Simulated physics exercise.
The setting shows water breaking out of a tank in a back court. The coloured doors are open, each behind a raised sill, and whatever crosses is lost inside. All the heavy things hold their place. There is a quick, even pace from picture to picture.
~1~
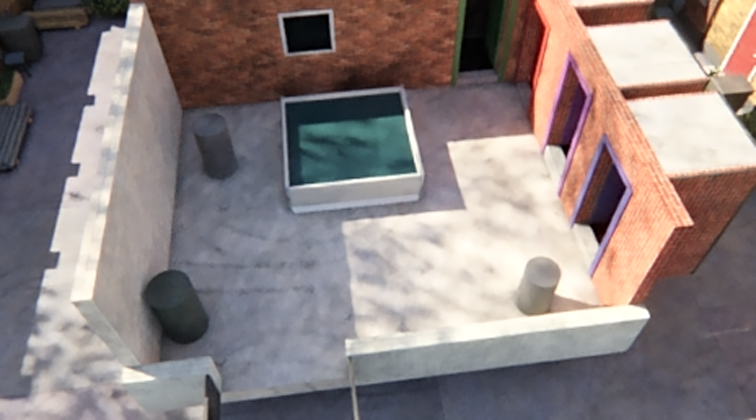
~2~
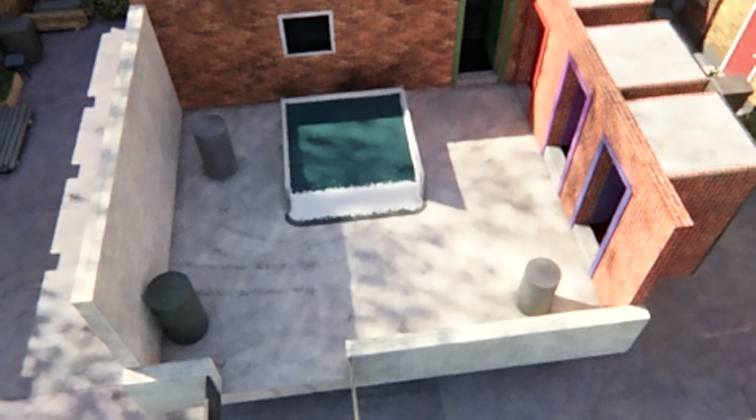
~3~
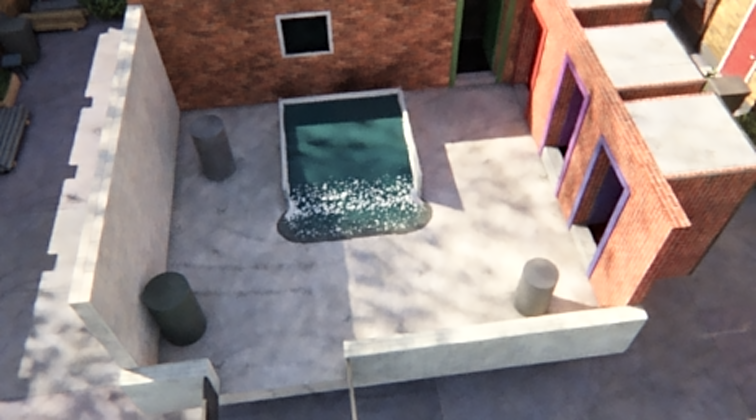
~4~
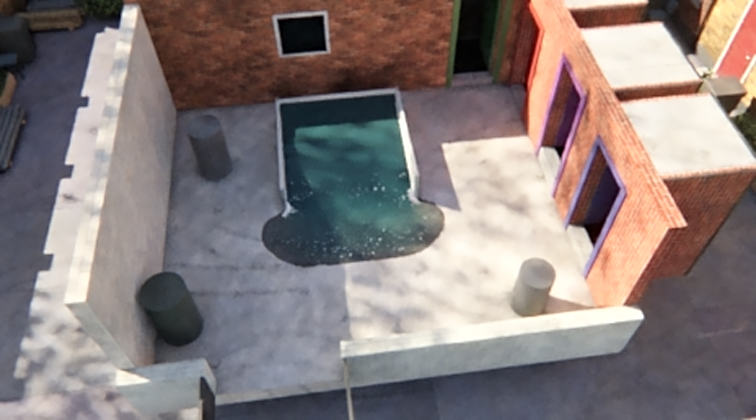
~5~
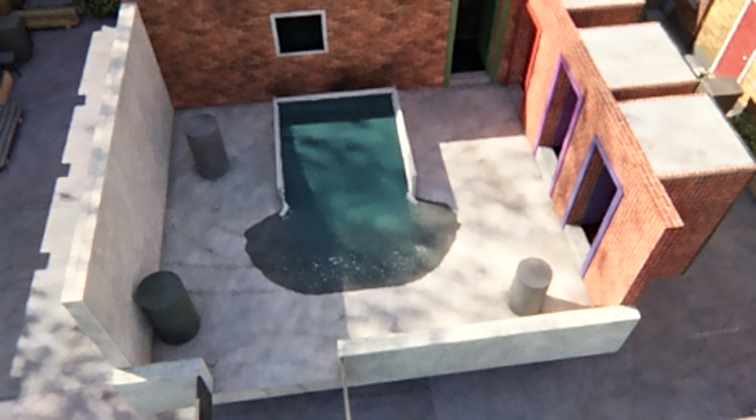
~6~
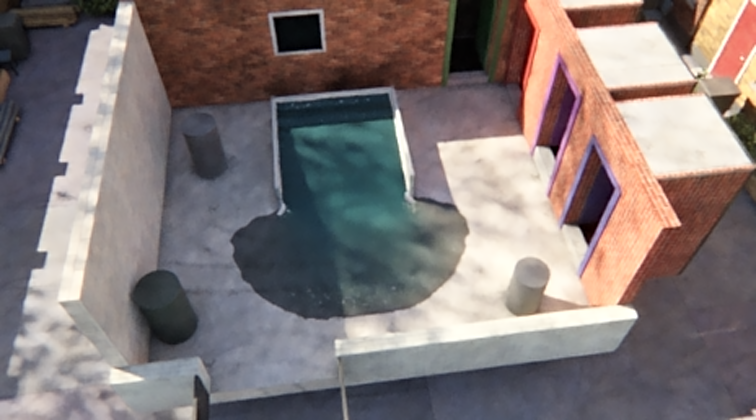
Water burst through the front of an open tank in a walled brick courtyard, foamed onto the pale paving, then spread forward and sideways in a dark, rounded pool between the standing cylinders.
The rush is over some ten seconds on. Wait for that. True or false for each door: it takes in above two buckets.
The green door, false; the purple door, false; the red door, false; the blue door, false.
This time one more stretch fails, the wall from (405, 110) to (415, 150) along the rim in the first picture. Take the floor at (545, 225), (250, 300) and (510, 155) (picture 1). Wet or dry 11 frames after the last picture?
Log: Point 1 inundated; point 2 unreached; point 3 inundated.
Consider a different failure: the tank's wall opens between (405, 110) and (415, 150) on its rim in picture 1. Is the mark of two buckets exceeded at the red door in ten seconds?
As far as I can tell, the red door surpasses the limit.
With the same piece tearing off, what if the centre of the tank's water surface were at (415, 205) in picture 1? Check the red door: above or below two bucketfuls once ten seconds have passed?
As far as I can tell, red stays within limits.
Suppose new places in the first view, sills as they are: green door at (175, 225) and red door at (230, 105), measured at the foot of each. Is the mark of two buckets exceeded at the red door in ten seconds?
Looking at it, red door fails to reach the limit here.
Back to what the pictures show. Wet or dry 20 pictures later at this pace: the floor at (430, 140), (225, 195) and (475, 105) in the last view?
In that order the points end up high and dry, high and dry and high and dry.
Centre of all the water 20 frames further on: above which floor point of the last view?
About (384, 258).
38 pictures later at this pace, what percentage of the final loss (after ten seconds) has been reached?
By then, close to 80 % of it.
A moment on, water covers 35 % of the floor; the green door not reached, the purple door not reached, the red door not reached, the blue door not reached.
Next, water covers 45 % of the floor; the green door not reached, the purple door not reached, the red door not reached, the blue door not reached.
Then, water covers 45 % of the floor; the green door not reached, the purple door not reached, the red door not reached, the blue door wet at the sill, nothing in.
Later, water covers 65 % of the floor; the green door wet at the sill, nothing in, the purple door wet at the sill, nothing in, the red door wet at the sill, nothing in, the blue door wet at the sill, nothing in.
In the end, water covers 90 % of the floor; the green door wet at the sill, nothing in, the purple door wet at the sill, nothing in, the red door under two buckets in, the blue door wet at the sill, nothing in.
